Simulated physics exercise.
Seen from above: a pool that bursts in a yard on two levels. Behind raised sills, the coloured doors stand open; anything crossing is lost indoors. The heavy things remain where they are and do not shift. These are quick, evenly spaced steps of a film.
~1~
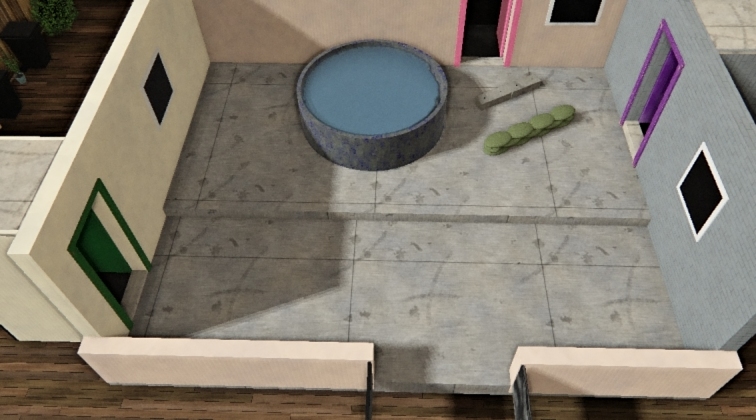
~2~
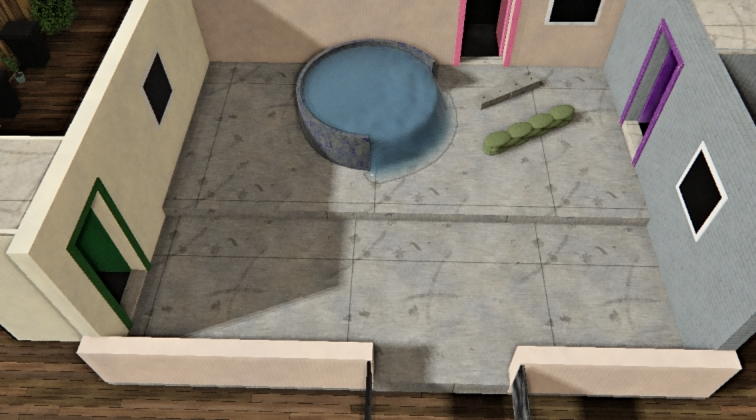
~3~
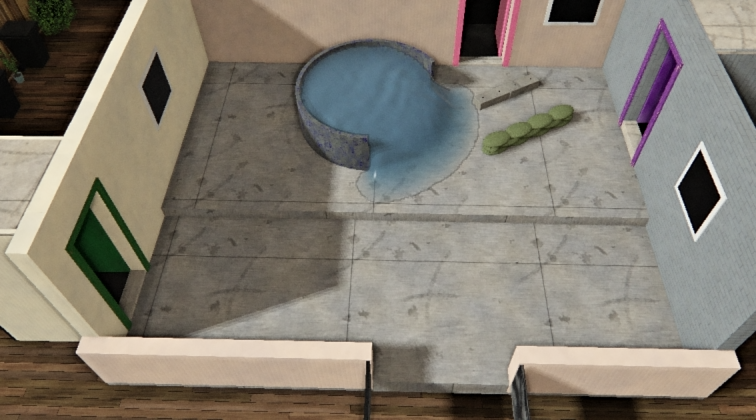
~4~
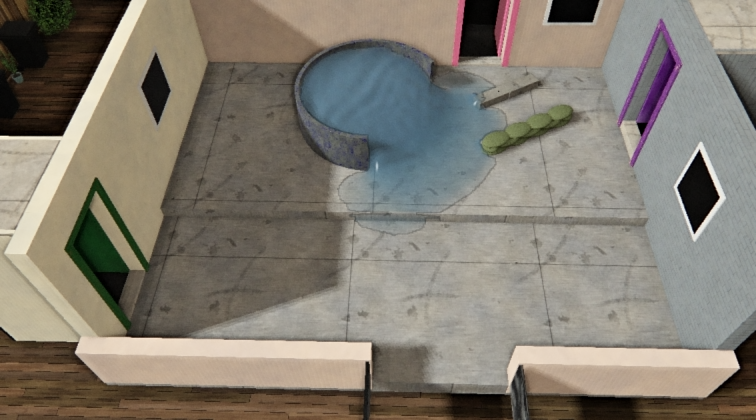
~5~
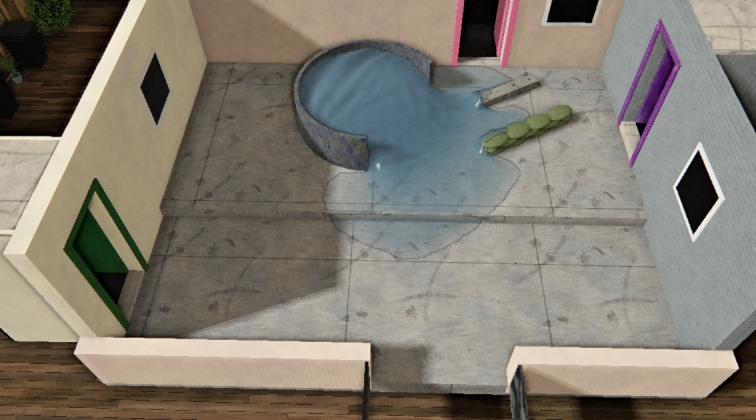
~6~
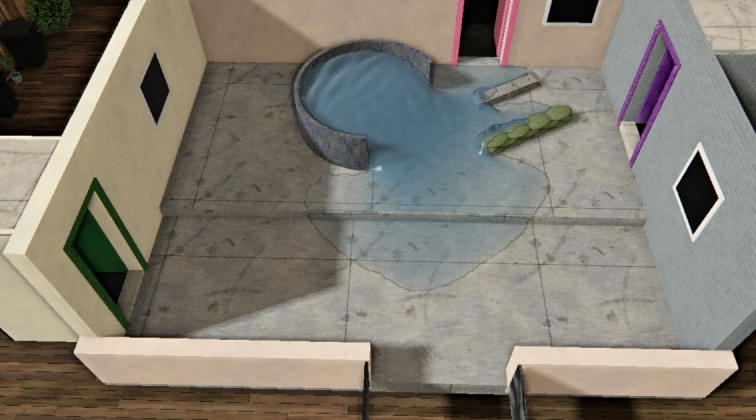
In a walled yard with coloured doors, a round stone pool burst open at its front right side, and water poured out, spread around a bench and a row of bushes, and ran over the step.
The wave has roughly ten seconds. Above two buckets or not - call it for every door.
Green door: Above two buckets; pink door: Above two buckets; purple door: Not above two buckets.
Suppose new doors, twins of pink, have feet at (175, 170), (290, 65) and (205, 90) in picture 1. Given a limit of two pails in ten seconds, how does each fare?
Result per door - within the limit; within the limit; within the limit.
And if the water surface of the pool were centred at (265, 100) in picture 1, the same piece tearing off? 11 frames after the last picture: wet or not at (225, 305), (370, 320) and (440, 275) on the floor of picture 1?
I'd call them still dry, watered and watered, in the order asked.
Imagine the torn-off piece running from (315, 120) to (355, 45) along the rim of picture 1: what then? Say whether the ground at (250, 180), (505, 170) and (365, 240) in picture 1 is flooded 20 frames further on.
Submerged, bone-dry, bone-dry.
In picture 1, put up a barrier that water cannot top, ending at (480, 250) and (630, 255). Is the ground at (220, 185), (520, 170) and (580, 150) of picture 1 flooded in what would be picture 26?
Lab note - spot 1 parched, spot 2 inundated, spot 3 inundated.
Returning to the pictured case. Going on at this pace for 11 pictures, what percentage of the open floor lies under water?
About 55 per cent.
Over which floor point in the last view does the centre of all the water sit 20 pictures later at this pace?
Somewhere near (512, 184).
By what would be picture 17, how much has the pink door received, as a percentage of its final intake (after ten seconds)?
Around 30 percent.
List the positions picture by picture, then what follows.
In the first picture, the pool at (372, 89) is whole and still.
In the second picture, the front is at a hidden place, out from the gap at (432, 134).
In the third picture, water pours out at (432, 135) and has run to (460, 87).
In the fourth picture, water pours out at (431, 137) and has run to (480, 79).
In the fifth picture, water pours out at (430, 137) and has run to (478, 66).
In the sixth picture, the front is at (532, 75), out from the gap at (430, 138).
A moment on, water covers 50 % of the floor; the green door not reached, the pink door over two buckets in, the purple door not reached.
Next, water covers 55 % of the floor; the green door not reached, the pink door over two buckets in, the purple door not reached.
Then, water covers 55 % of the floor; the green door not reached, the pink door over two buckets in, the purple door under two buckets in.
Later, water covers 60 % of the floor; the green door not reached, the pink door far over two buckets in, the purple door under two buckets in.
In the end, water covers 80 % of the floor; the green door over two buckets in, the pink door far over two buckets in, the purple door under two buckets in.
